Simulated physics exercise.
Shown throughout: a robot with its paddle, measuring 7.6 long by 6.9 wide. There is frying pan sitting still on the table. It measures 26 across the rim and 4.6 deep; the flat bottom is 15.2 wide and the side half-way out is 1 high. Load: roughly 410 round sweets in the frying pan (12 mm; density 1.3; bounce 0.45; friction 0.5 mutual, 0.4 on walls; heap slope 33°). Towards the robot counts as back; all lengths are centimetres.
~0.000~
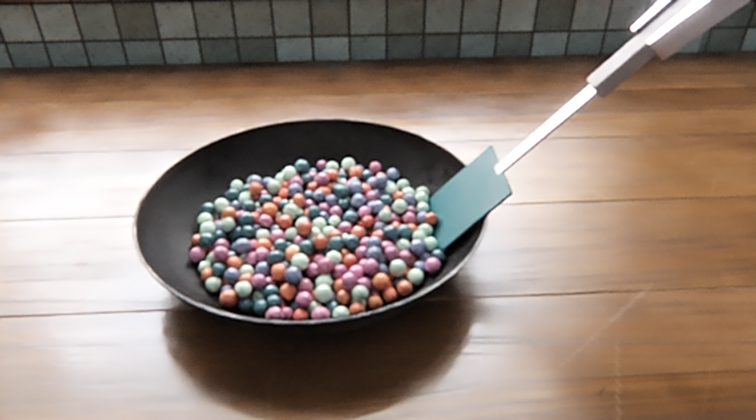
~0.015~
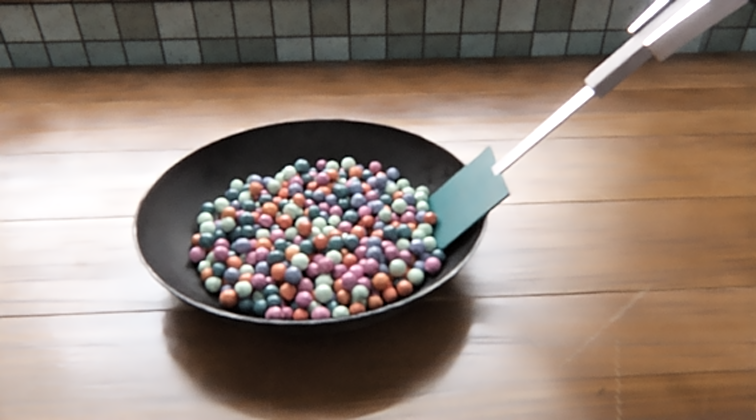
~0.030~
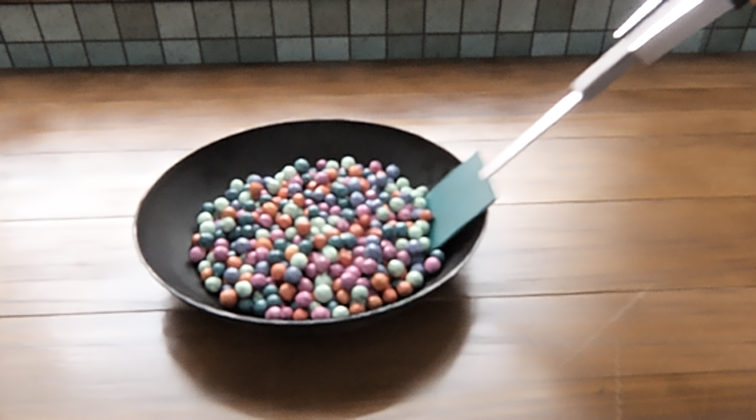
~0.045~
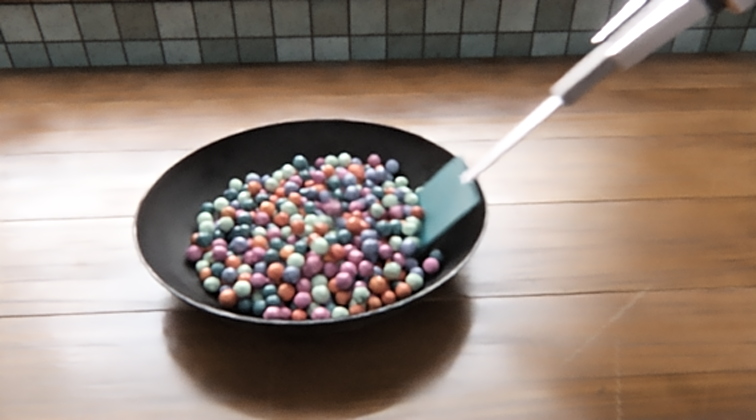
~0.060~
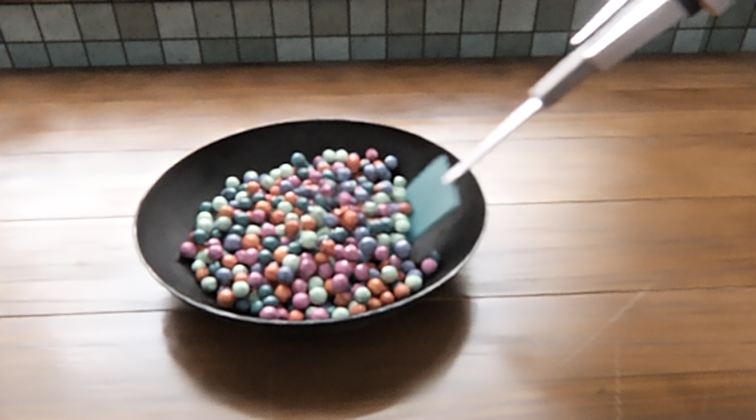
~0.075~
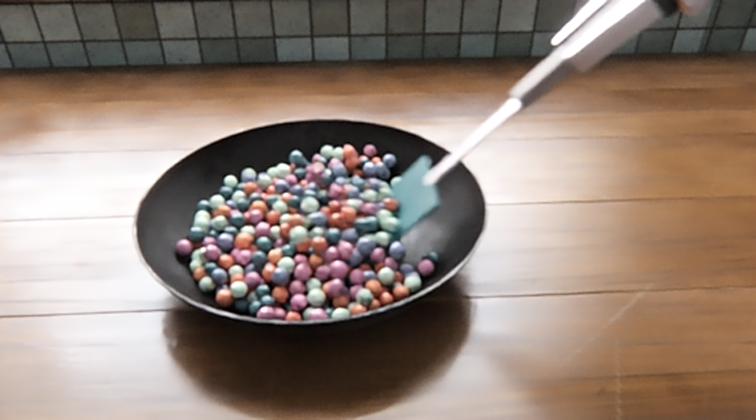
A teal paddle held by a robot pushes colourful round sweets leftward in a black frying pan.
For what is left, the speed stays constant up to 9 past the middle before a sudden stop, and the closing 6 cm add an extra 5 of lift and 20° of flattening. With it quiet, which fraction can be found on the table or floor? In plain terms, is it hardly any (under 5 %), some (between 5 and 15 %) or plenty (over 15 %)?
Plenty - over 15 %.
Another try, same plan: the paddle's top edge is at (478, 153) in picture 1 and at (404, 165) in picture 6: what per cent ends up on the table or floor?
I'd put it at roughly 20 per cent.
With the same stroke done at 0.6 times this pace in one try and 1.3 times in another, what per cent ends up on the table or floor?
Estimates, in order: 10 % and 20 %.
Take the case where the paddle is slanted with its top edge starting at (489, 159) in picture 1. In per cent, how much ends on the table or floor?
Some 15 per cent.
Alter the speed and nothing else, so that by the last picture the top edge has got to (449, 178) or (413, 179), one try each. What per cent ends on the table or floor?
Roughly 15 and 20 percent.
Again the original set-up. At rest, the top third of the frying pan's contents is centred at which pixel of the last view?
(234, 216).
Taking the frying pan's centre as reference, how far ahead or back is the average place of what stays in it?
3.0 cm ahead.
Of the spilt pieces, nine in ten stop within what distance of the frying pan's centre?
60 cm.
After 0.12 s, sloping 47°, highest piece 10 above the table; 407 in the frying pan, 1 on the blade or in flight.
After 0.17 s, sloping 41°, highest piece 11 above the table; 407 in the frying pan, 1 on the blade or in flight.
After 0.39 s, sloping 27°, highest piece 8 above the table; 323 in the frying pan, 49 on the table or floor, 36 on the blade or in flight.
After 1.44 s, sloping 27°, highest piece 4 above the table; 323 in the frying pan, 85 on the table or floor.
At rest, 323 in the frying pan, 85 on the table or floor. That is 21 % on the table or floor.
